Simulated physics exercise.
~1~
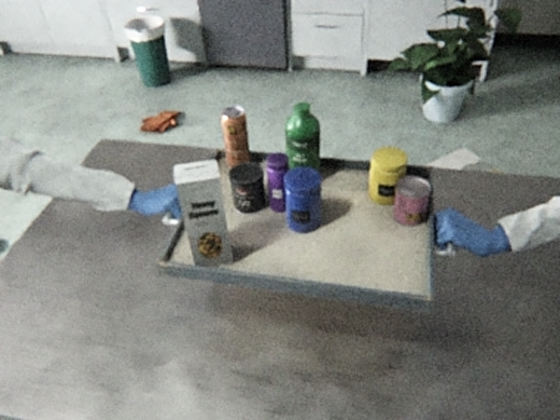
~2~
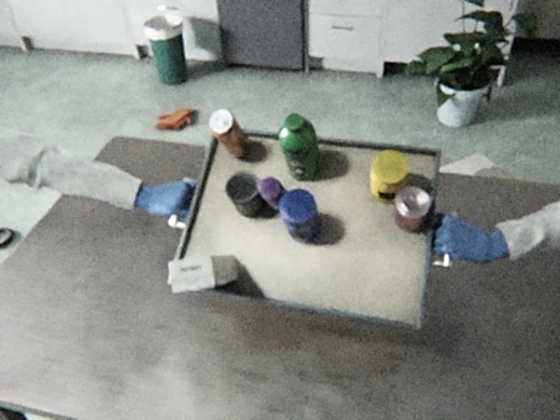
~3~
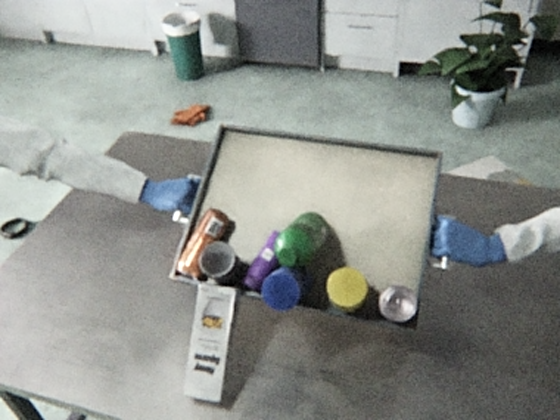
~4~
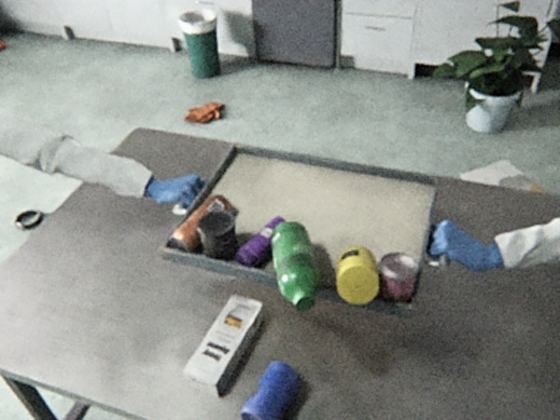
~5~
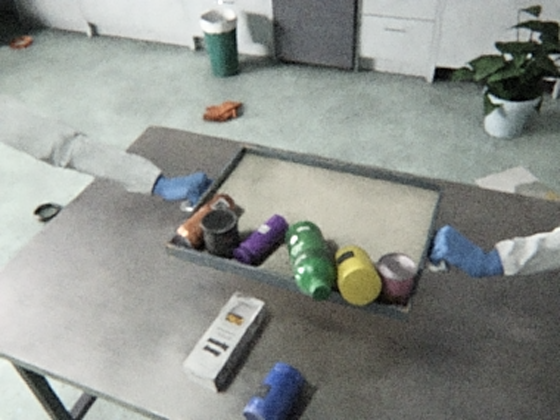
On a dark table in a room with white cabinets, two blue-gloved hands tip a tray of containers toward the camera, sending the white carton and then the blue jar off its near edge, then level it with the remaining items gathered there, several lying toppled.
